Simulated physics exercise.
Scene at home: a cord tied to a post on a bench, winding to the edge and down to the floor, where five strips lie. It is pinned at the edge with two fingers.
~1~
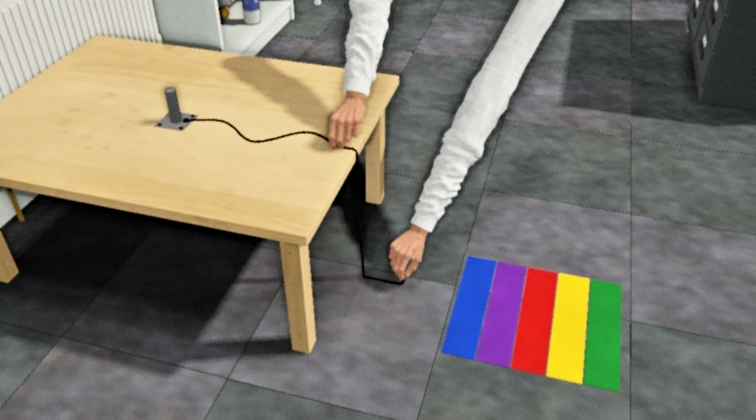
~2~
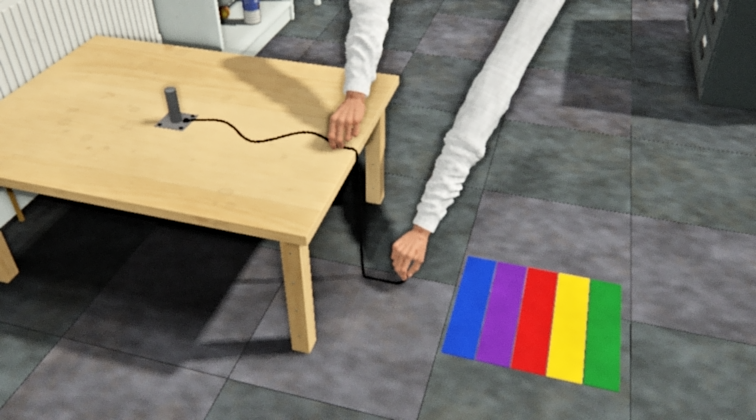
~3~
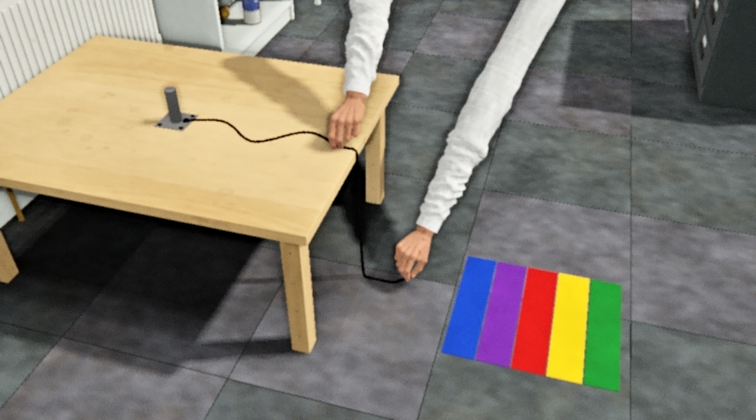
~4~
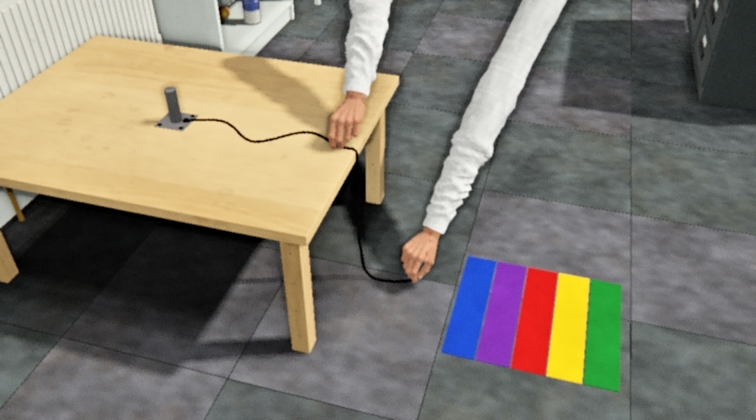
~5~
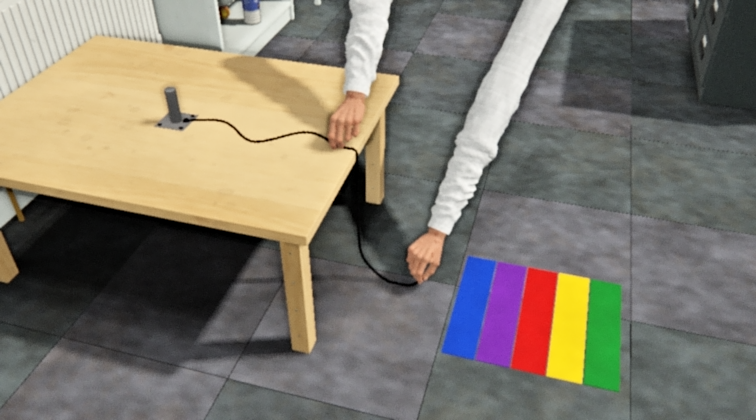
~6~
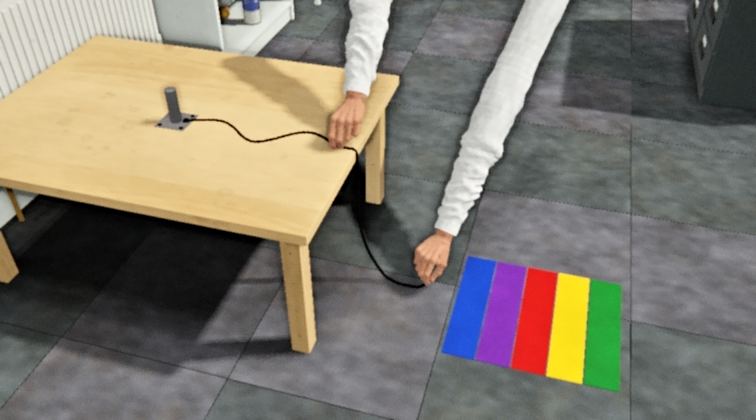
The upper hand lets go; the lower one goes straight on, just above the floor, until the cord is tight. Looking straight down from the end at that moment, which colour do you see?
You see red.
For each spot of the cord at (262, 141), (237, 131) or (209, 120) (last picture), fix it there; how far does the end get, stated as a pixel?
(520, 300), (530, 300) and (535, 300).
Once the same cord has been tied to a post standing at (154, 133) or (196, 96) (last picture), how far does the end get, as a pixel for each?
About (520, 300) and (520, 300).
Soon after, end near (483, 291); over blue.
After that, end near (517, 298); over purple.
At the stop, end near (536, 302); over red. Over red.
